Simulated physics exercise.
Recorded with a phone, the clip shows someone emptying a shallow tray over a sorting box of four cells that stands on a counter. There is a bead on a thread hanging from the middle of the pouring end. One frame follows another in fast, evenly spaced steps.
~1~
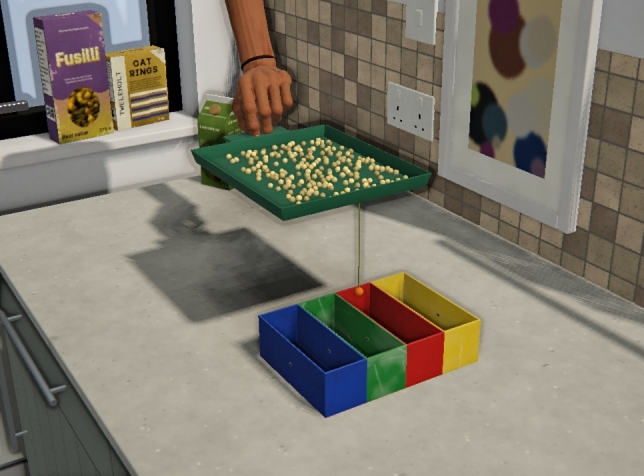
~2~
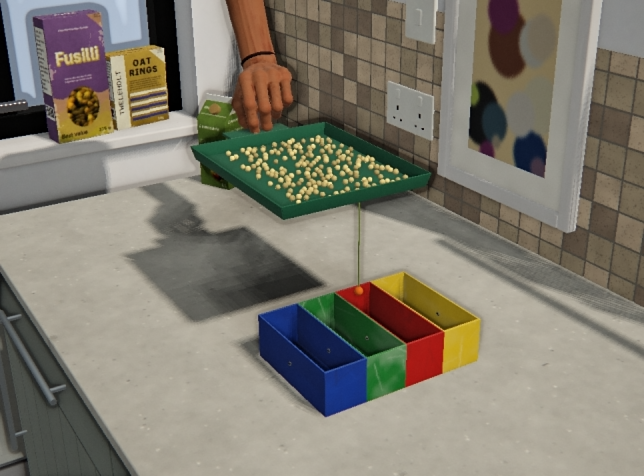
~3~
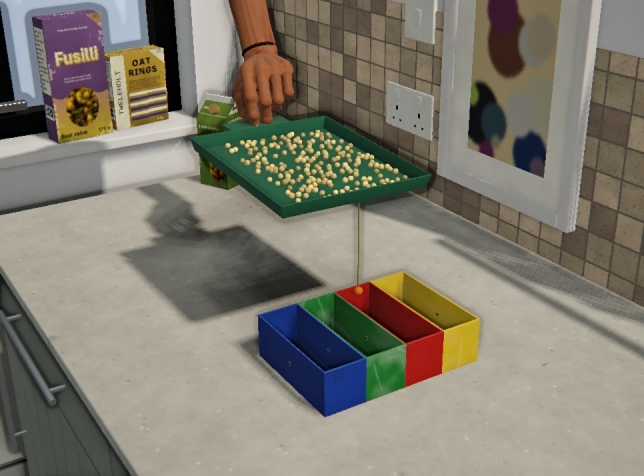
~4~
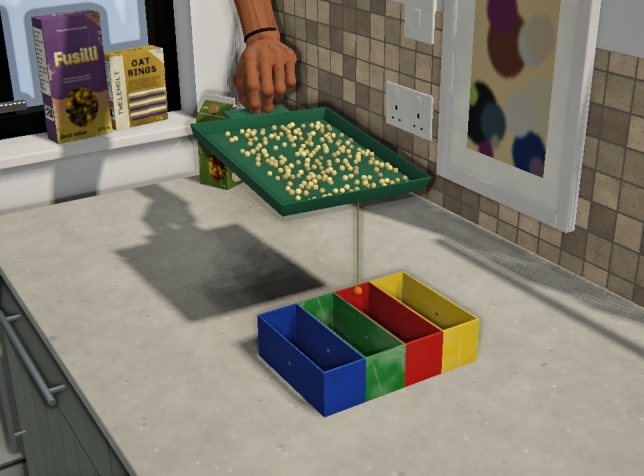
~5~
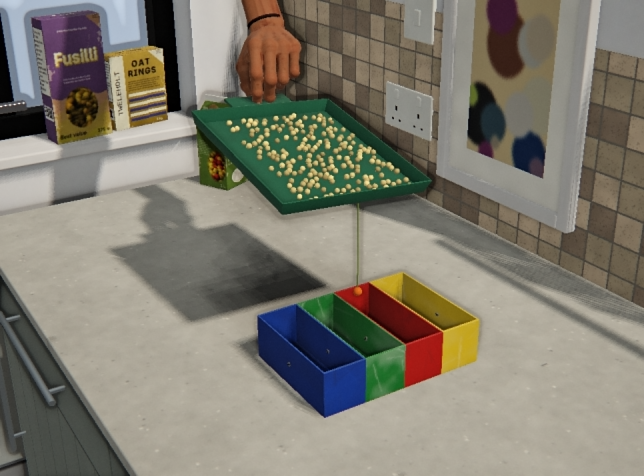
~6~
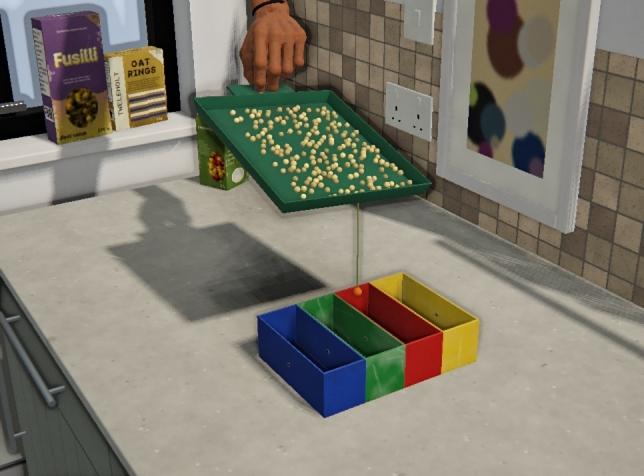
A dark green tray scattered with pale, round soya beans is held by a hand above a grey kitchen counter, seen from slightly above by a still camera. Below it sits a box with blue, green, red and yellow cells from left to right, near cartons and tiled wall. The hand raises the tray's back edge, steepening its slant, and beans shift across it.
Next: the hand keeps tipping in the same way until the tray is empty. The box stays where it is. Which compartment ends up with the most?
The yellow one.
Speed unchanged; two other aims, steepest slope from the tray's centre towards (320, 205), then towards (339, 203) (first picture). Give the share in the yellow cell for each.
You'd see roughly 0 per cent the first time and 0 per cent the second.
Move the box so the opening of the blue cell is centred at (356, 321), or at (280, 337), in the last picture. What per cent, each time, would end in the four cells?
First case 100 in a hundred, second case 20 in a hundred.
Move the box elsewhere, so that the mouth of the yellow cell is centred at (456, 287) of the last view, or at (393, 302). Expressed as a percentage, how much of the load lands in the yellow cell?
You'd get near 30 per cent and afterwards near 20 per cent.
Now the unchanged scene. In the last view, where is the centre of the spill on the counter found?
The centre sits near (486, 325).
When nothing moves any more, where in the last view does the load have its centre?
Somewhere close to (429, 335) in the last picture.
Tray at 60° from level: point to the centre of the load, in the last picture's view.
Roughly at (397, 191).
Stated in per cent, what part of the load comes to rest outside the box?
Roughly 30 percent.
Soon after the last picture, tray tipped steeply; nearly all on the tray; a stray few in the yellow cell; a small part falling or outside the box.
A little later, tray tipped right over; a small part on the tray; about a third in the yellow cell; a stray few in the red cell; about half falling or outside the box.
Later still, tray tipped past a quarter turn; about two thirds in the yellow cell; a small part in the red cell; about a third falling or outside the box.
At rest, tray tipped past a quarter turn; about two thirds in the yellow cell; a small part in the red cell; none in the blue cell; none in the green cell; about a third outside the box.
